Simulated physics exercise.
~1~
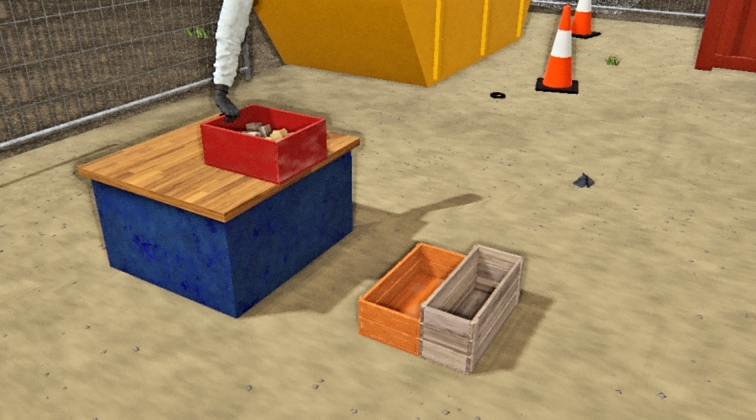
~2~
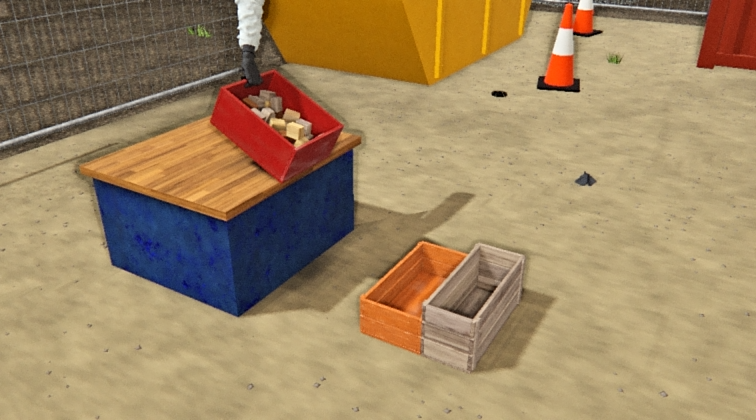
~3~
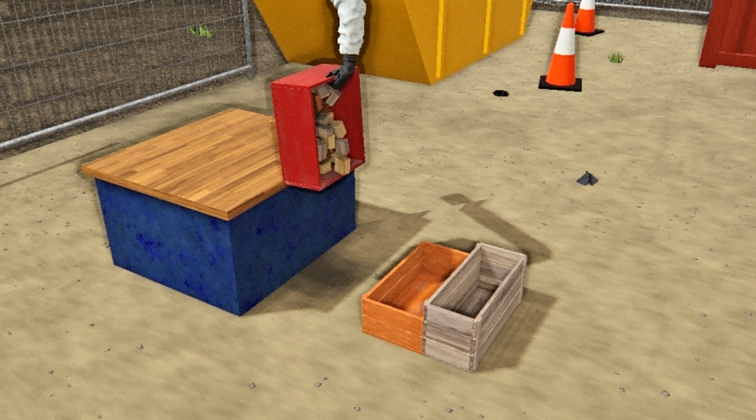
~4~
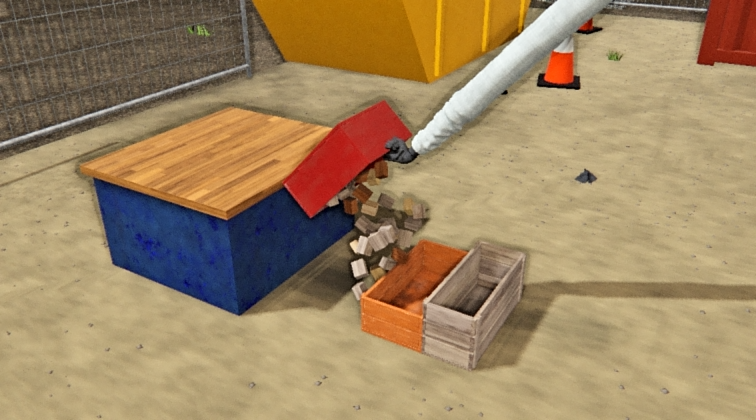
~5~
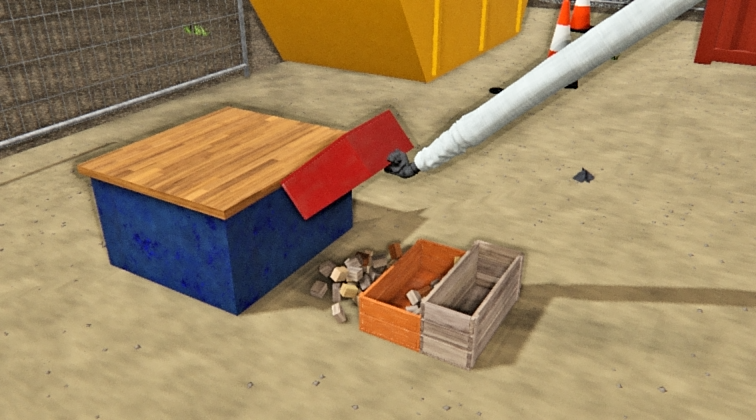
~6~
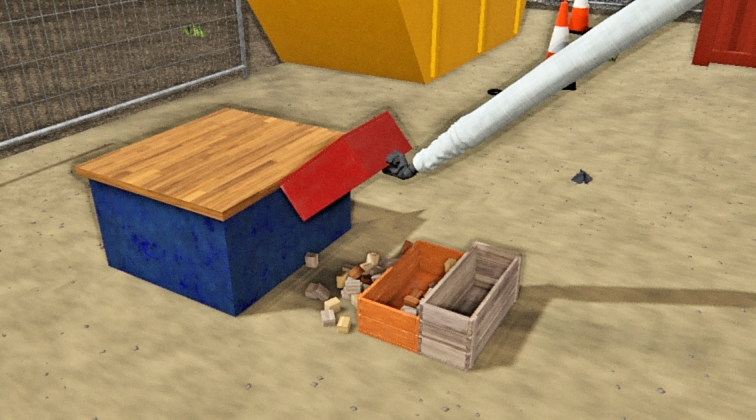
A white-sleeved arm with a dark gripper holds a red tote of wooden blocks at the end of a wood-topped blue bench, seen from above in a sandy, fenced yard. Below to the right stand an empty orange trough and a greyish wooden box beyond it, with a yellow skip and traffic cones behind. The arm tips the tote steadily to the right until it hangs over the bench's edge, nearly upside down. The blocks tumble out in a stream. Some land in the orange trough, but most pile on the ground short of it, and the wooden box stays empty.
